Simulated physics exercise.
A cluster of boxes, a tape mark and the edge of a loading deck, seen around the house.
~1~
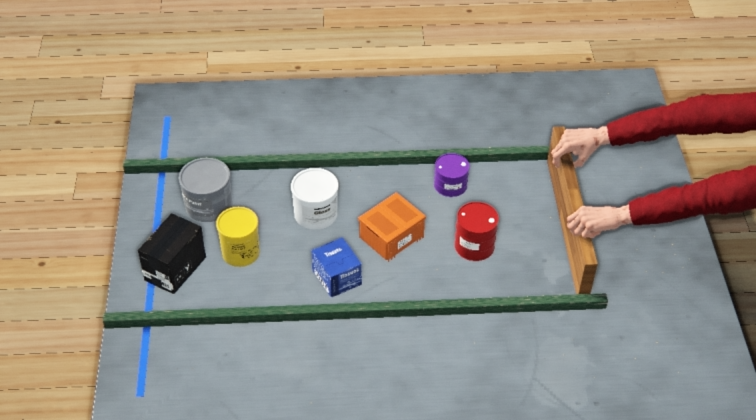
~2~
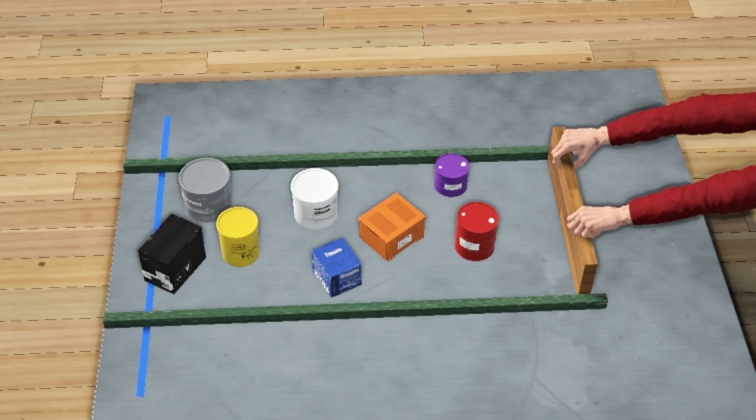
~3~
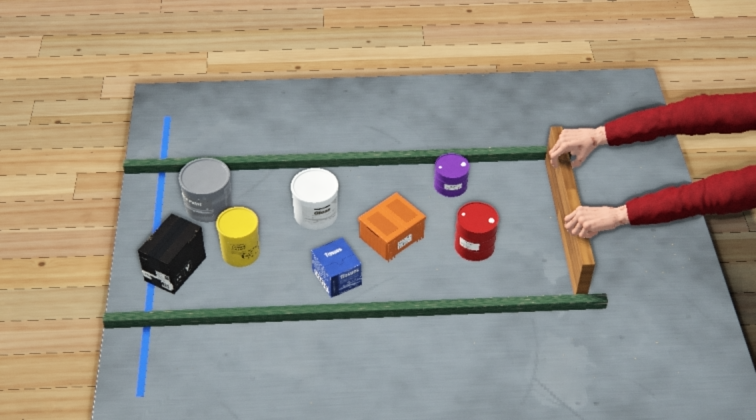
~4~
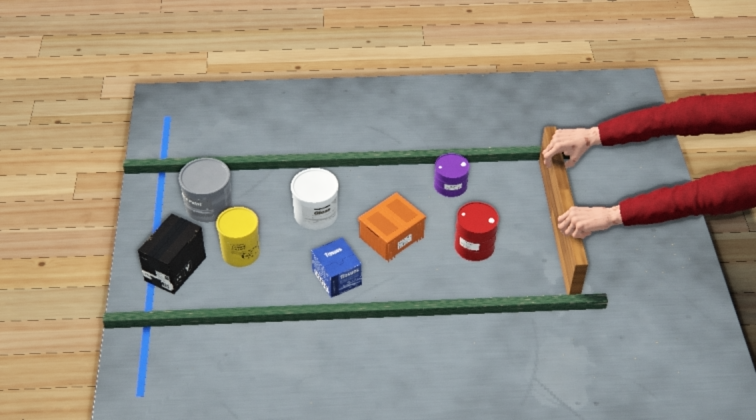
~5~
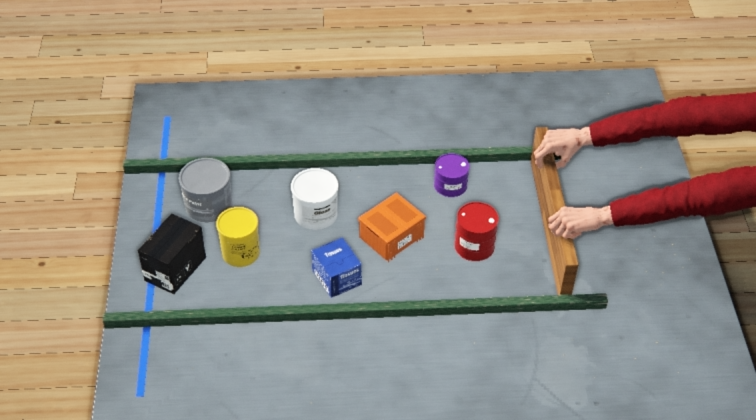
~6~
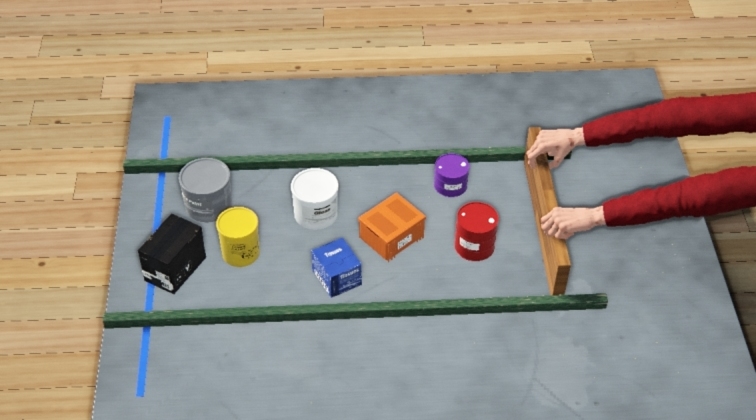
On a grey mat over a wooden floor, two hands in red sleeves held a wooden plank still, then slid it slightly left between green rails, while the colourful containers and boxes stayed put.
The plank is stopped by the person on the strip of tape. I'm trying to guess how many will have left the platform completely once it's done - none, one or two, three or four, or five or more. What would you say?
The count that fall off is at least three and at most four.
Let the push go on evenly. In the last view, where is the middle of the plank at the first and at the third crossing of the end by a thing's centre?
At (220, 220) for the first, at (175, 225) for the third.
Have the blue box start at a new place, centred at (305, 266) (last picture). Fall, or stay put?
It is safe.
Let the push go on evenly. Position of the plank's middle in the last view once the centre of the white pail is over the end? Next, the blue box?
For the white pail at (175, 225), for the blue box at (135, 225).
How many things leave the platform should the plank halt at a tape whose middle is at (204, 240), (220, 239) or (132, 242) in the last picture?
In order, the counts are 1, 0 and 7.
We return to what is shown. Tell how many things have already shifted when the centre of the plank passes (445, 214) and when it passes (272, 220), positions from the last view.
That makes 3 at the first spot and 8 at the second.
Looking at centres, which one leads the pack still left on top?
It's the orange tote.
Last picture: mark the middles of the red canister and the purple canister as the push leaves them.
Same order as the question: First (130, 245), second (142, 180).
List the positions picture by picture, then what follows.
The first picture shows black parcel (173, 254); grey pail (207, 190); yellow pail (239, 238); plank (571, 209); tape (155, 242).
The second picture shows grey pail (207, 190); purple canister (451, 175).
The third picture shows yellow pail (239, 238); blue box (337, 268).
The fourth picture shows black parcel (173, 254); plank (562, 210).
The fifth picture shows grey pail (207, 190); red canister (476, 232).
The sixth picture shows black parcel (173, 254); grey pail (207, 190); yellow pail (239, 238); plank (546, 210); tape (155, 242).
A little later, none off yet; black parcel at rest near (173, 254); grey pail at rest near (207, 190); yellow pail at rest near (239, 238).
When it is over, the number that fall off is three or four; down, white pail, yellow pail, grey pail and black parcel.
